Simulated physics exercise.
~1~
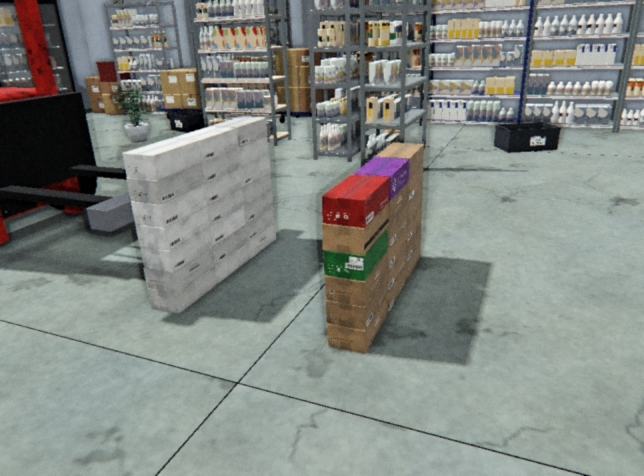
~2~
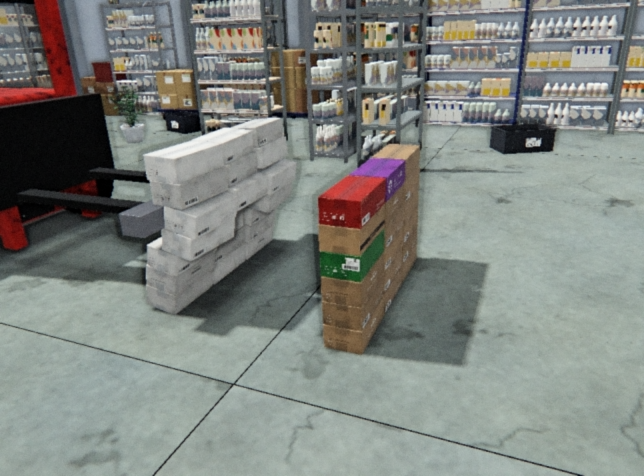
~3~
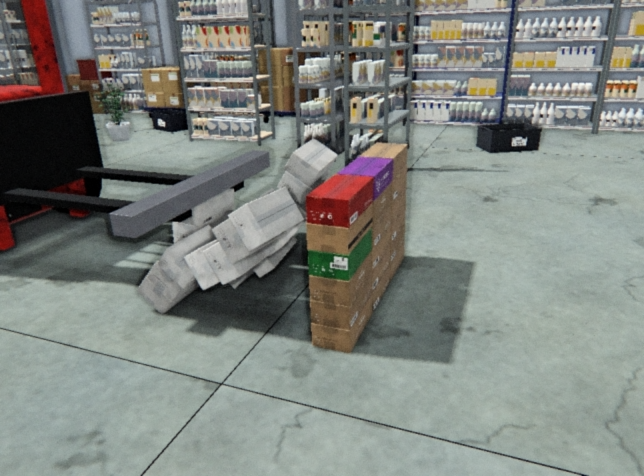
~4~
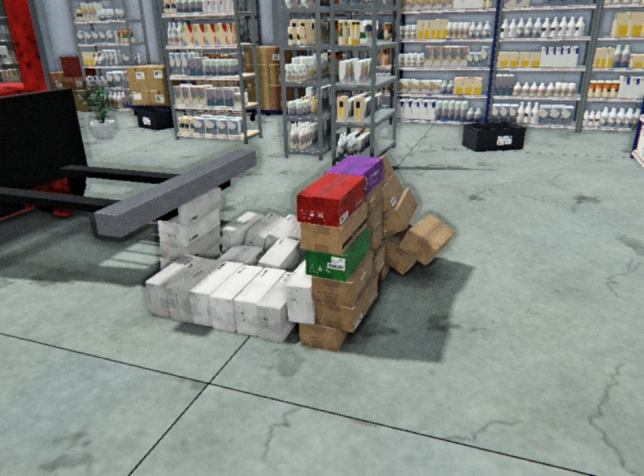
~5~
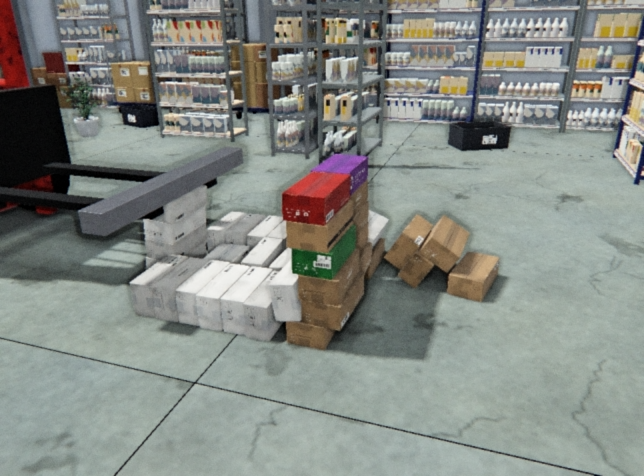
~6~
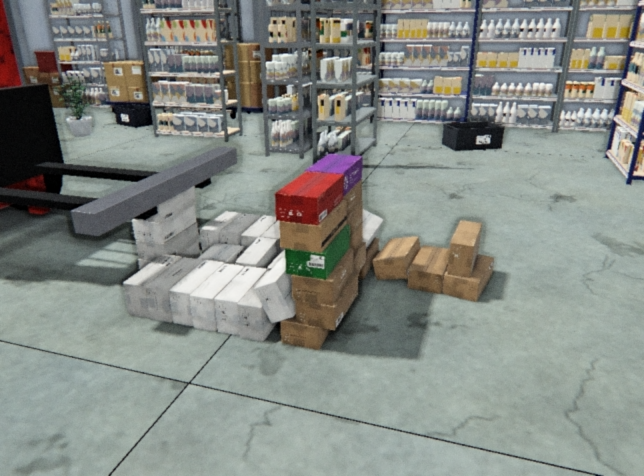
To begin with, two stacked walls of boxes, one pale and one mostly brown with red, green and purple boxes, stand on a shop floor before stocked shelves. From the left, a lift truck's level steel beam pushes into the pale wall, which buckles and leans right. It then collapses against the brown wall, leaving a short stack upright beside the stopped beam. Several brown boxes break loose from the far side and tumble to the right. They settle on the floor, while the red, green and purple boxes stay up in the disturbed stack.
